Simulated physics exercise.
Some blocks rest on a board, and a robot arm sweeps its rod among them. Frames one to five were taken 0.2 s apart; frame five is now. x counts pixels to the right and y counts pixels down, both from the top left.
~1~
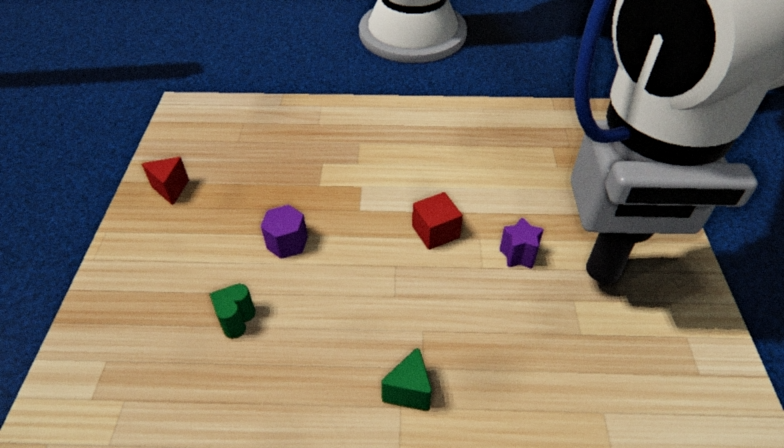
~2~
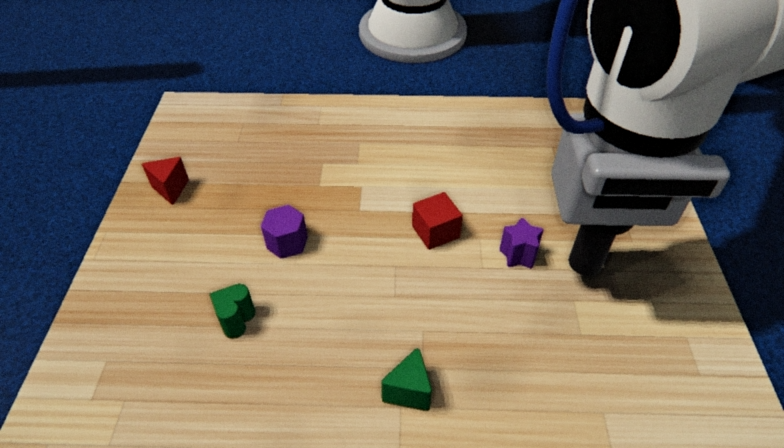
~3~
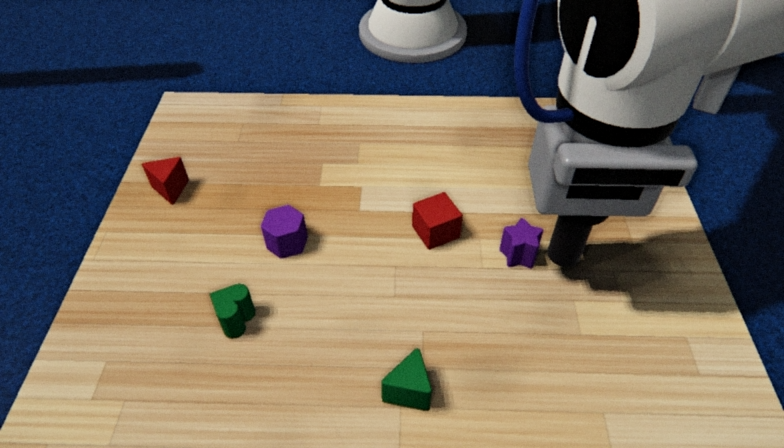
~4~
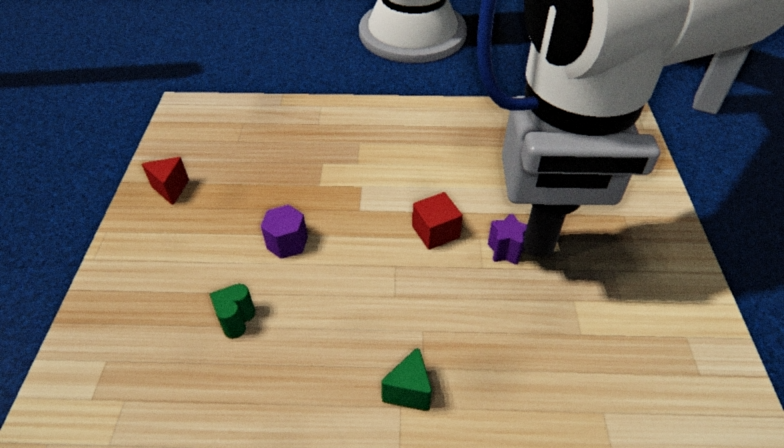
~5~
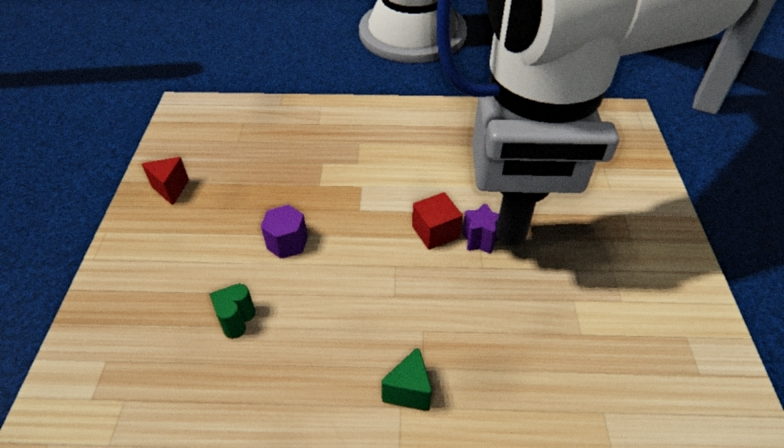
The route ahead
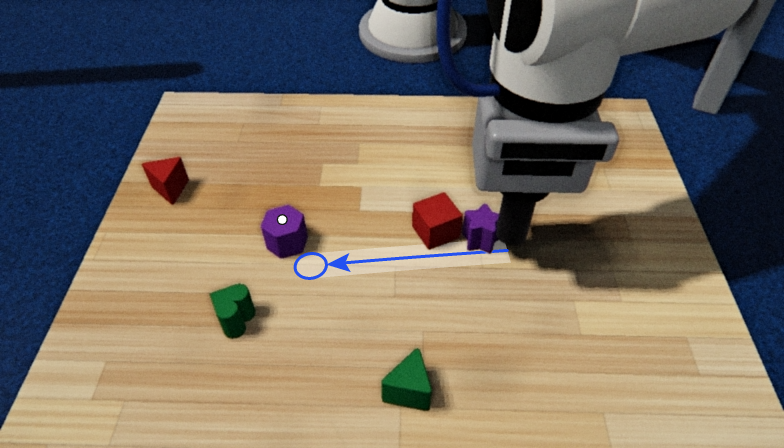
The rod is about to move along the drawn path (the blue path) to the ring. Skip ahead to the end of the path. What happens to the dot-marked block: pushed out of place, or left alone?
At the moment the path ends, the dot-marked block still stands where it did.
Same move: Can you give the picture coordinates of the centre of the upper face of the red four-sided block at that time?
Answer: (417, 198).
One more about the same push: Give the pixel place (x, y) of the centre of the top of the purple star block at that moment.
At the end it should sit near (454, 209).
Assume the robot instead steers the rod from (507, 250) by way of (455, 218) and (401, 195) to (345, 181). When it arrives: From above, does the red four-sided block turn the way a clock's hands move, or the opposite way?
Seen from above, its turn is counter-clockwise.
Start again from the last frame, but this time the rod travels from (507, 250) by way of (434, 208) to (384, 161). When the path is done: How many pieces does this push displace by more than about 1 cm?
I expect two blocks to be moved by more than 1 cm.
Path on the board, straight from (507, 250) to (311, 266); the dot is on the purple six-sided block.
The first path, step by step. One third of the way, rod at (444, 239); red four-sided block at (417, 198), turned 30° anticlockwise; purple star block at (454, 209), turned 70° clockwise.
Two thirds of the way, rod at (376, 244); red four-sided block at (417, 198), turned 30° anticlockwise; purple star block at (454, 209), turned 70° clockwise.
At the end, rod at (308, 249); purple six-sided block in place; red four-sided block at (417, 198), turned 30° anticlockwise; purple star block at (454, 209), turned 70° clockwise.
